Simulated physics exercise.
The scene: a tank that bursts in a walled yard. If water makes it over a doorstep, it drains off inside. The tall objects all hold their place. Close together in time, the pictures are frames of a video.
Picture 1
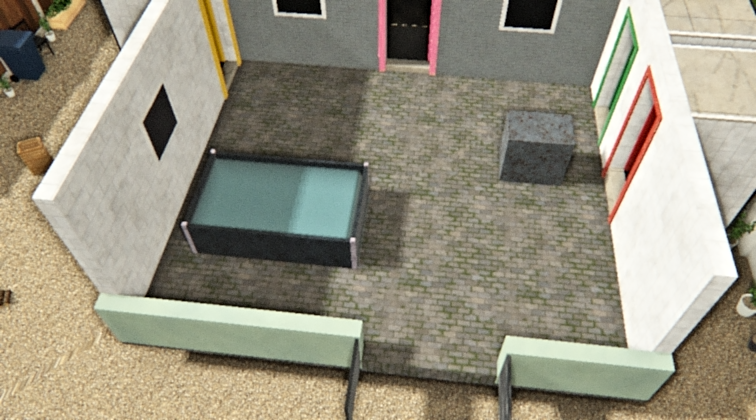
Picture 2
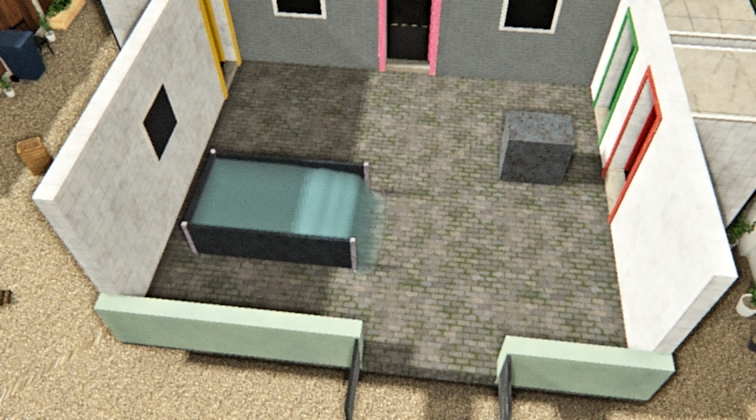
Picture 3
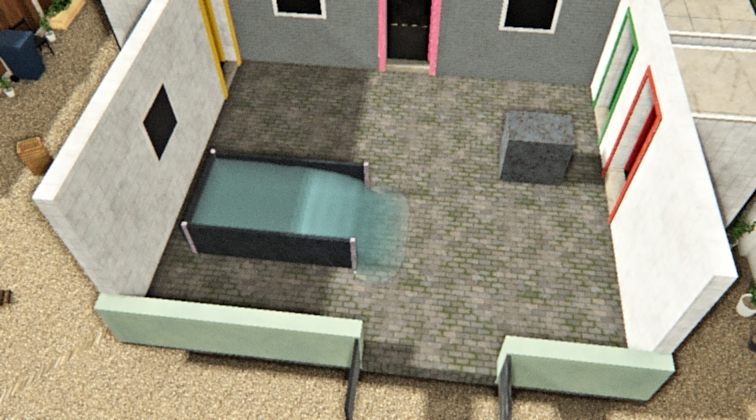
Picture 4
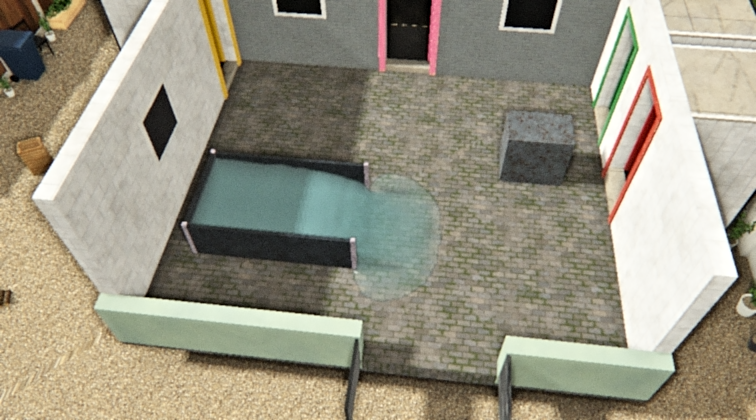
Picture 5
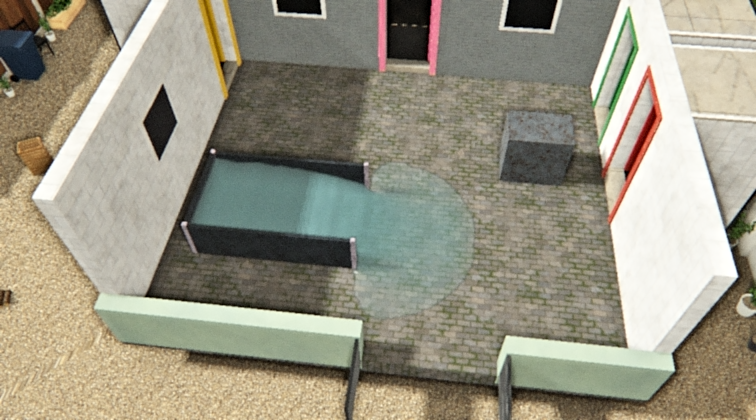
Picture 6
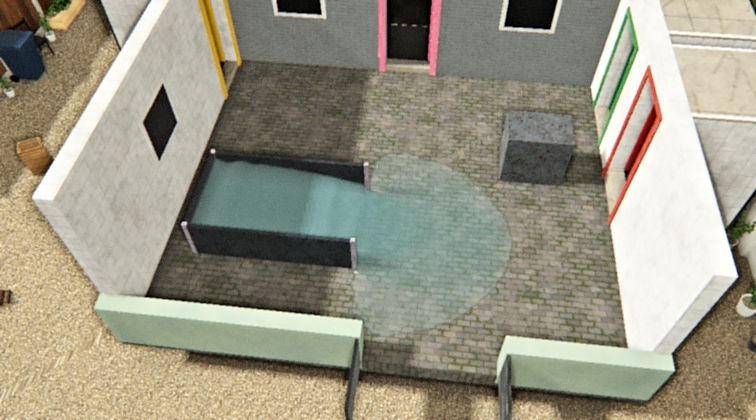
At first, a dark-sided tank of still, blue-green water sits on the left of a walled, paved yard, with a grey block at right. Water then pours out of the tank's right end and spreads across the paving in a widening, rounded sheet, while the level inside drops.
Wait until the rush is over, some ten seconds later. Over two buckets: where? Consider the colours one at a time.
Pink door no, yellow door no, green door no, red door no.
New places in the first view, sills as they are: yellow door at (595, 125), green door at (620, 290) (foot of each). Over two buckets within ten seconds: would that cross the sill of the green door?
Well, the green one simply runs past it.
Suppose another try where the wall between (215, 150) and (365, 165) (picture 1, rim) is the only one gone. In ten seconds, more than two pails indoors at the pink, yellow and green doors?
Lab note: The pink one tops the threshold; the yellow one tops the threshold; the green one tops the threshold.
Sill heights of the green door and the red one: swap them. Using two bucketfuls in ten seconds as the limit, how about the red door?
So the red door gets past it.
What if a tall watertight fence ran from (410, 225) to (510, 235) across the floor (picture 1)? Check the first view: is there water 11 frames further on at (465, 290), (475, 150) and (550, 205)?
Results in order: Swamped / swamped / swamped.
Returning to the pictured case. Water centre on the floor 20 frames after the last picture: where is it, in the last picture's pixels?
I'd place it roughly at (471, 231).
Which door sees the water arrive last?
My answer: The yellow-painted one.
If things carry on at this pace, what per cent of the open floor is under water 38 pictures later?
60 %.
A moment on, water covers 35 % of the floor; the pink door not reached, the yellow door not reached, the green door not reached, the red door not reached.
Next, water covers 40 % of the floor; the pink door not reached, the yellow door not reached, the green door not reached, the red door wet at the sill, nothing in.
Then, water covers 50 % of the floor; the pink door not reached, the yellow door not reached, the green door wet at the sill, nothing in, the red door wet at the sill, nothing in.
Later, water covers 60 % of the floor; the pink door wet at the sill, nothing in, the yellow door not reached, the green door under two buckets in, the red door wet at the sill, nothing in.
In the end, water covers 95 % of the floor; the pink door wet at the sill, nothing in, the yellow door wet at the sill, nothing in, the green door under two buckets in, the red door wet at the sill, nothing in.
